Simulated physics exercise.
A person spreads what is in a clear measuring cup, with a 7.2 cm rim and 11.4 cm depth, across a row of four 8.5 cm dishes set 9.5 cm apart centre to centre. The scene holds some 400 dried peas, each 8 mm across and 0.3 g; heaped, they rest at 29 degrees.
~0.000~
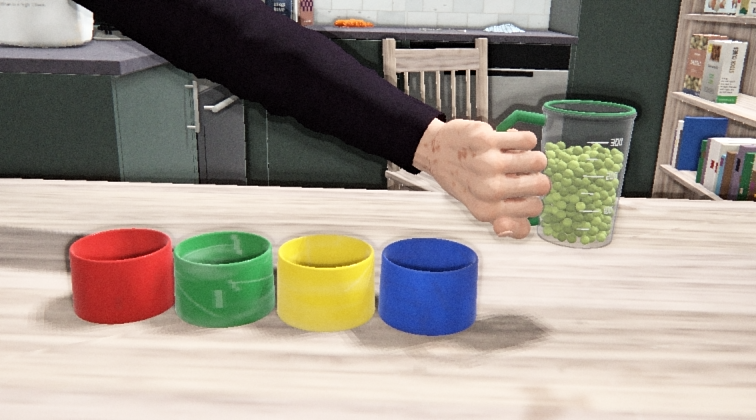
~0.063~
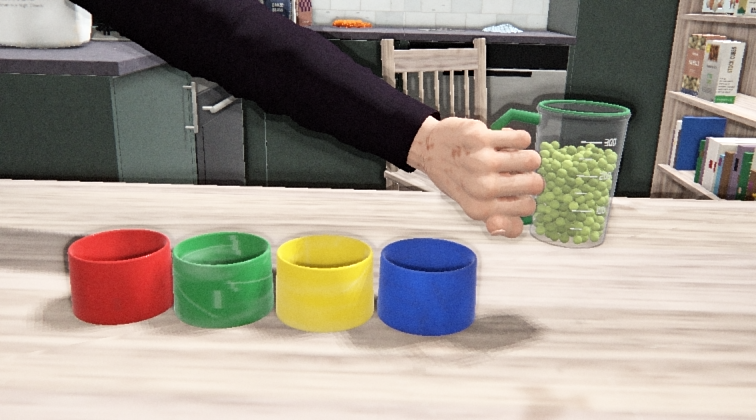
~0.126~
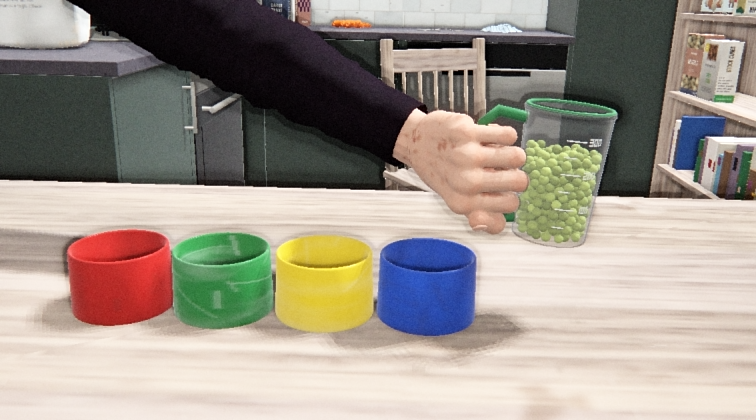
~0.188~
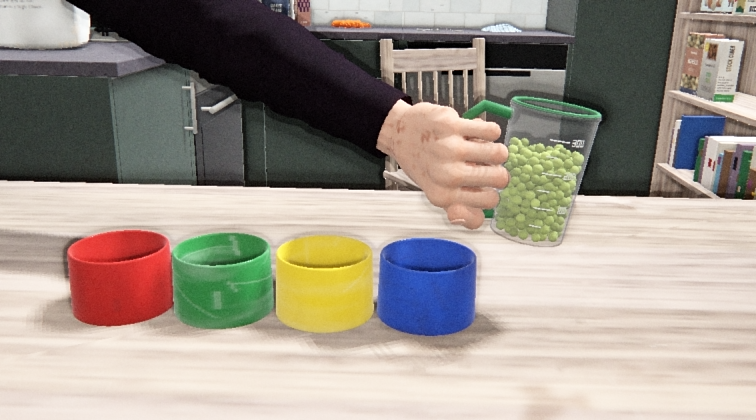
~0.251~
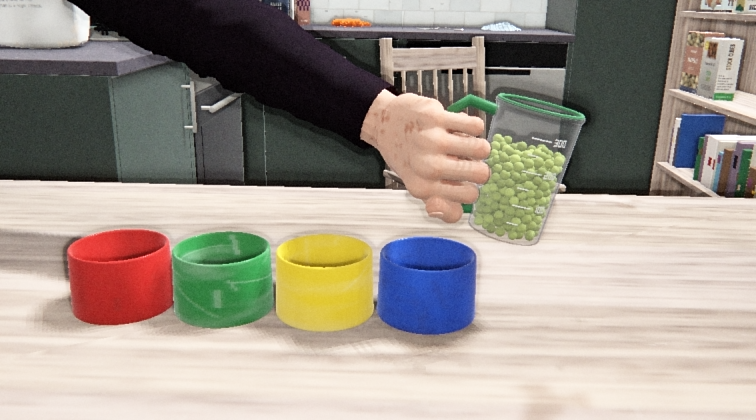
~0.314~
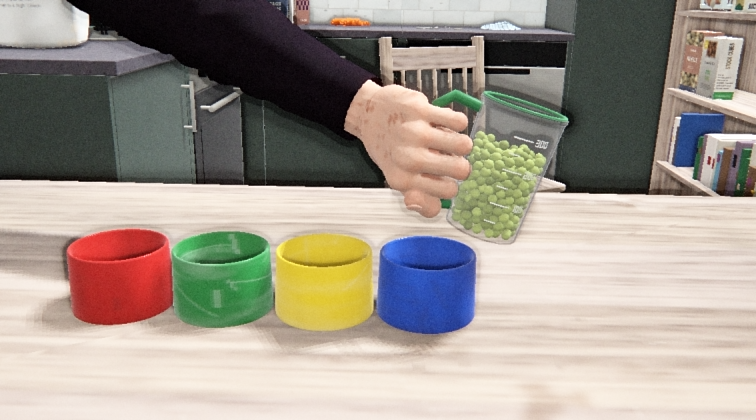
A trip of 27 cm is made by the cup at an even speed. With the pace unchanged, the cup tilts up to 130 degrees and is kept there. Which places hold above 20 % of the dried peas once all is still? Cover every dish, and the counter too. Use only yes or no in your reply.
Red: No; blue: No; green: No; yellow: Yes; counter: No.
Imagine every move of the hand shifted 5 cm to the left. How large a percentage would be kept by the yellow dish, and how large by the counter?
In that case the yellow dish gets 60 and the counter 20.
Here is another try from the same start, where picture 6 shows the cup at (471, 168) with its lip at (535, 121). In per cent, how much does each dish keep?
Then red 0, blue 0, green 0, and yellow 100.
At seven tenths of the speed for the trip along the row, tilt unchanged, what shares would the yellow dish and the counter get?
Yellow 100; counter 0.
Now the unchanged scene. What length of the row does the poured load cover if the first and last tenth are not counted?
Close to 5 centimetres along the dishes.
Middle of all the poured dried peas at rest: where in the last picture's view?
Near (329, 277).
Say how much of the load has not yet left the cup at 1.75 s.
About 90 %.
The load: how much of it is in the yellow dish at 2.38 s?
So far, roughly 100 per cent.
After 1.18 s, tilt 69 degrees; cup holds 100 %.
After 1.75 s, tilt 104 degrees; cup holds 90 %, yellow 10 %.
After 2.38 s, tilt 130 degrees; cup holds 0 %, yellow 100 %.
At rest (3.0 s), red 0 %, blue 0 %, green 0 %, yellow 100 %, counter 0 %.
